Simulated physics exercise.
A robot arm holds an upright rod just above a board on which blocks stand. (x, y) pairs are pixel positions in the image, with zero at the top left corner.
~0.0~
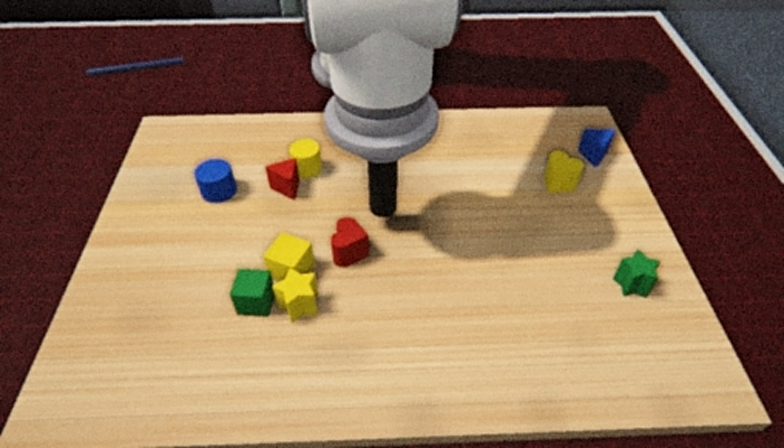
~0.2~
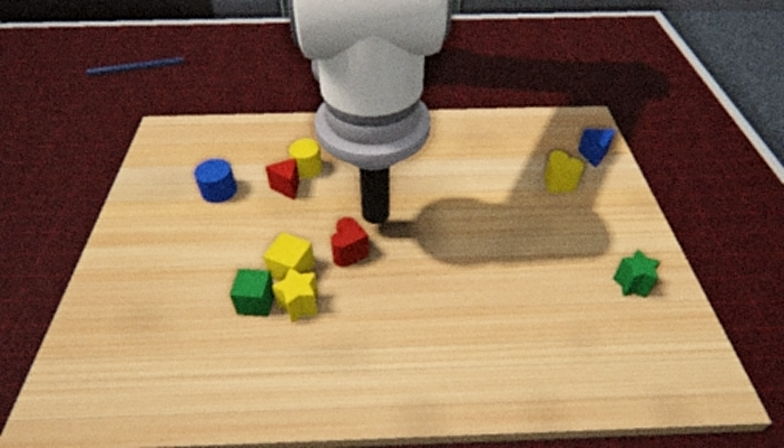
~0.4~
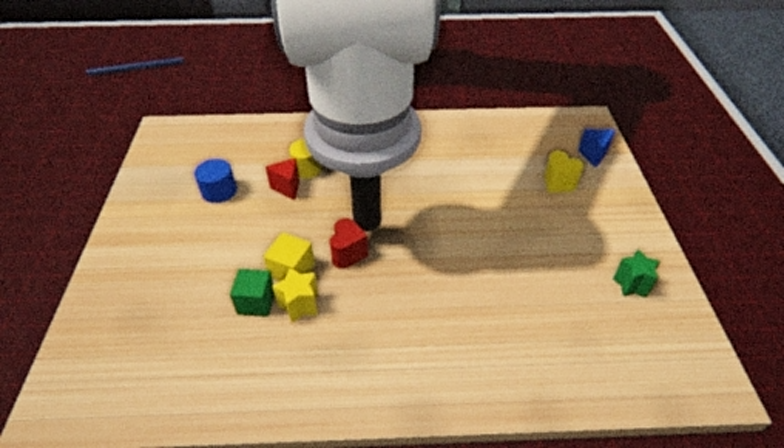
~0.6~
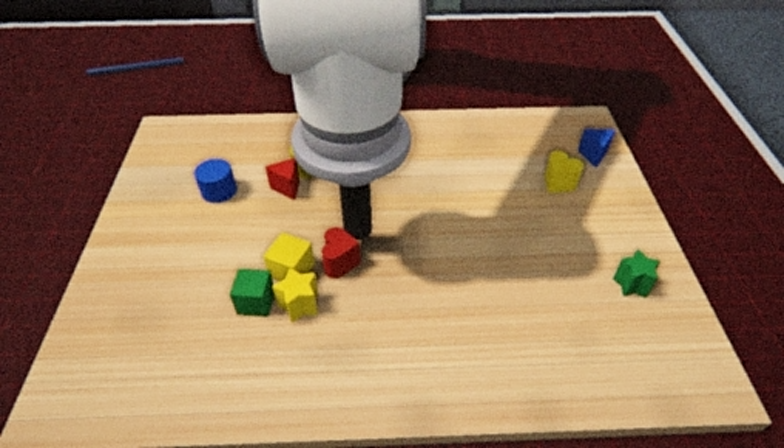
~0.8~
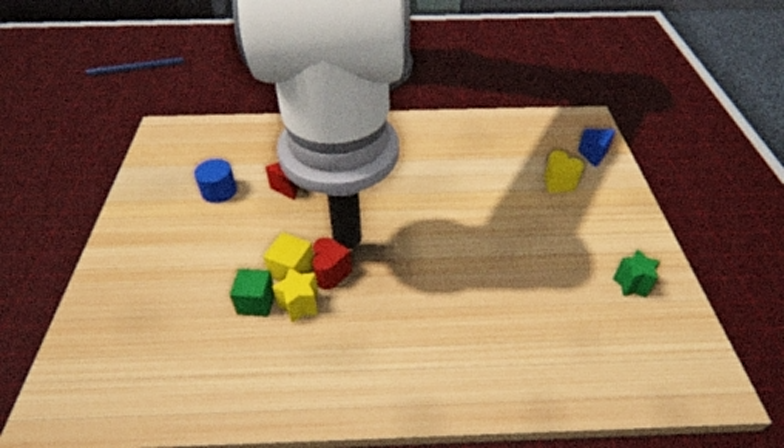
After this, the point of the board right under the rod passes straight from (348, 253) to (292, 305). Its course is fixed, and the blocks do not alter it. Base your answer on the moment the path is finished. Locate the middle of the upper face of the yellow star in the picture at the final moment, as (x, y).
It should be at about (255, 339).
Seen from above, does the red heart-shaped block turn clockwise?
My answer is no.
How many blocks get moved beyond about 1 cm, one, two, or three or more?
That push would leave two blocks displaced by more than about 1 cm.
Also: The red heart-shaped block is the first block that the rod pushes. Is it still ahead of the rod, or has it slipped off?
I'm fairly sure the red heart-shaped block rides along ahead of the rod to the very end.
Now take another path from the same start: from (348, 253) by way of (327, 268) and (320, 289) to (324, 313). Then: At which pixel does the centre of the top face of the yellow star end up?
About (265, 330).
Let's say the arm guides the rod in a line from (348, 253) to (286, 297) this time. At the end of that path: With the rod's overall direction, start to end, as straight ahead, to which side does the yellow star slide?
Shifts left.
The first path, step by step. Halfway along, rod at (319, 264); yellow star at (282, 304), turned 35° clockwise; red heart-shaped block at (307, 282), turned 30° anticlockwise.
At the end, rod at (289, 291); green four-sided block not moved; yellow four-sided block at (283, 249); yellow star at (255, 339), turned 25° clockwise; red heart-shaped block at (277, 312), turned 40° anticlockwise.
